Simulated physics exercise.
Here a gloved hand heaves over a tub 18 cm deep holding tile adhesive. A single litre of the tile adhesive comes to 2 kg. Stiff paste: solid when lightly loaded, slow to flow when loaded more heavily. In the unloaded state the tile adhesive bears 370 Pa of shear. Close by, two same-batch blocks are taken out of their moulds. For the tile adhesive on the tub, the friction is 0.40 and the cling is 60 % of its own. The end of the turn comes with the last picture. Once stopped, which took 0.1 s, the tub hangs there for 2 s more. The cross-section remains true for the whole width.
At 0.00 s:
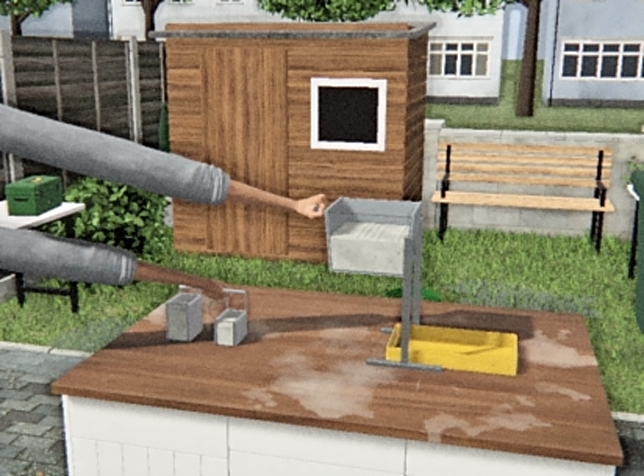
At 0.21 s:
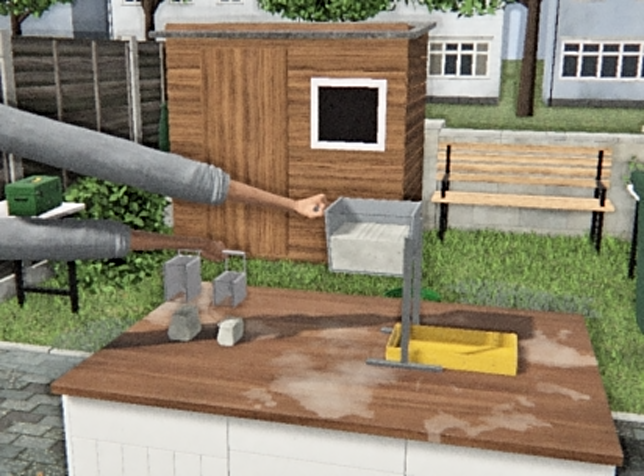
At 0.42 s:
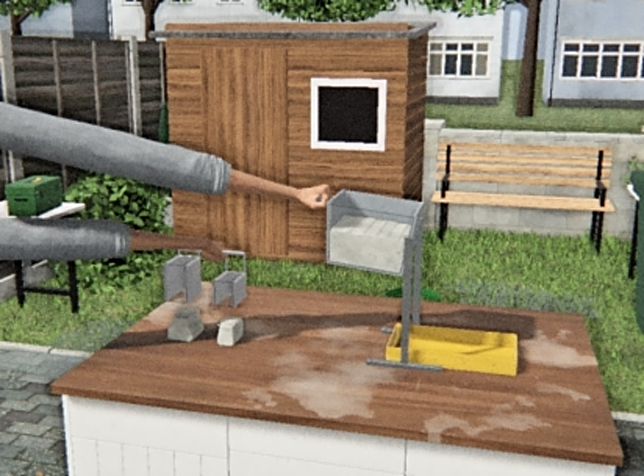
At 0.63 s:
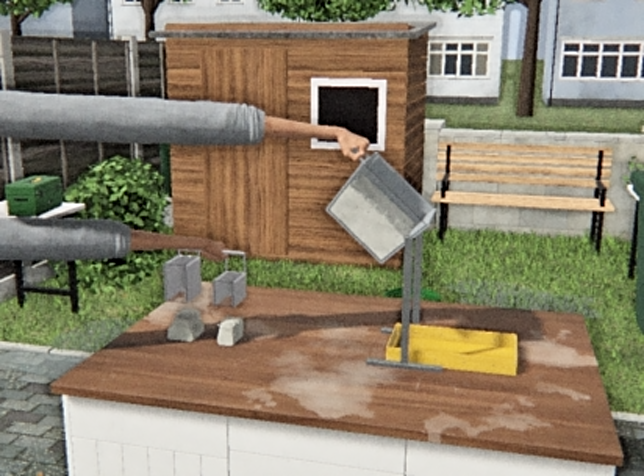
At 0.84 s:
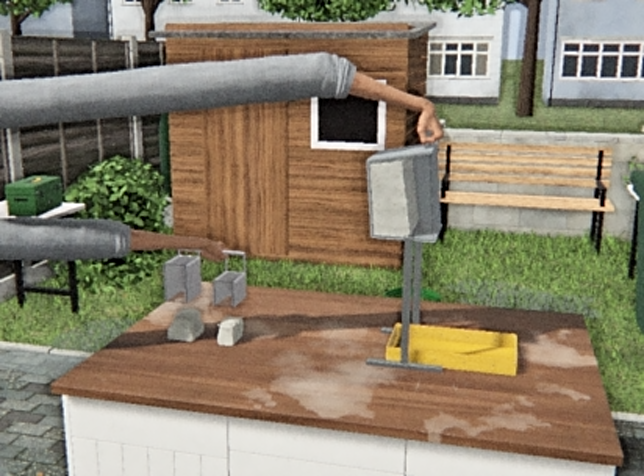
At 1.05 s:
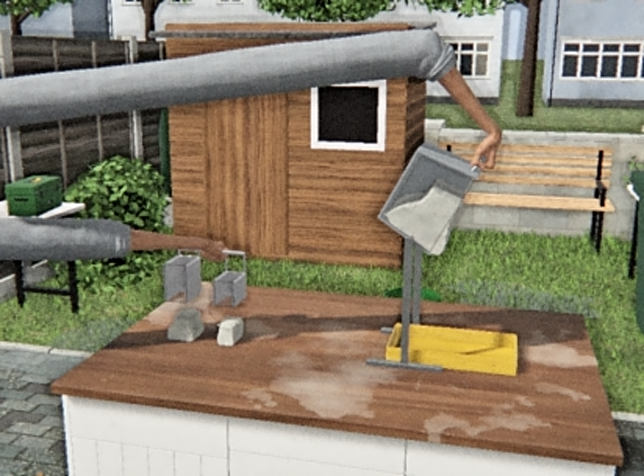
Two grey blocks are unmoulded and sag slightly, then an arm turns a grey tub rightward.
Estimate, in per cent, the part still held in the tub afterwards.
The part still in the tub is about 0 %.
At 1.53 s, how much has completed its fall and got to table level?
Roughly 100 per cent.
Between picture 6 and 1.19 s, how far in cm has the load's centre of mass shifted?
The distance comes to some 18 cm.
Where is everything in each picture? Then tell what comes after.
In the first frame, handle-side rim at (328, 211), tilt 0 degrees; top of the tile adhesive at (373, 239); blocks stand 11 cm, 7.1 cm (left to right).
In the second frame, handle-side rim at (328, 211), tilt 0 degrees; top of the tile adhesive at (373, 239); blocks stand 9.5 cm, 7.1 cm (left to right).
In the third frame, handle-side rim at (331, 203), tilt 6 degrees; top of the tile adhesive at (335, 230); blocks stand 8.7 cm, 7.0 cm (left to right).
In the fourth frame, handle-side rim at (366, 164), tilt 42 degrees; top of the tile adhesive at (351, 187); blocks stand 8.5 cm, 7.0 cm (left to right).
In the fifth frame, handle-side rim at (431, 154), tilt 85 degrees; top of the tile adhesive at (399, 162); blocks stand 8.5 cm, 7.0 cm (left to right).
In the sixth frame, handle-side rim at (476, 180), tilt 118 degrees; top of the tile adhesive at (434, 191); blocks stand 8.5 cm, 7.0 cm (left to right).
After 1.19 s, the tub is at 118 degrees and holds 22 %.
After 1.36 s, the tub is at 118 degrees and holds 0 %.
After 1.53 s, the tub is at 118 degrees and holds 0 %.
After 1.70 s, the tub is at 118 degrees and holds 0 %.
After 3.05 s, at the end, the tub is at 118 degrees and holds 0 %.
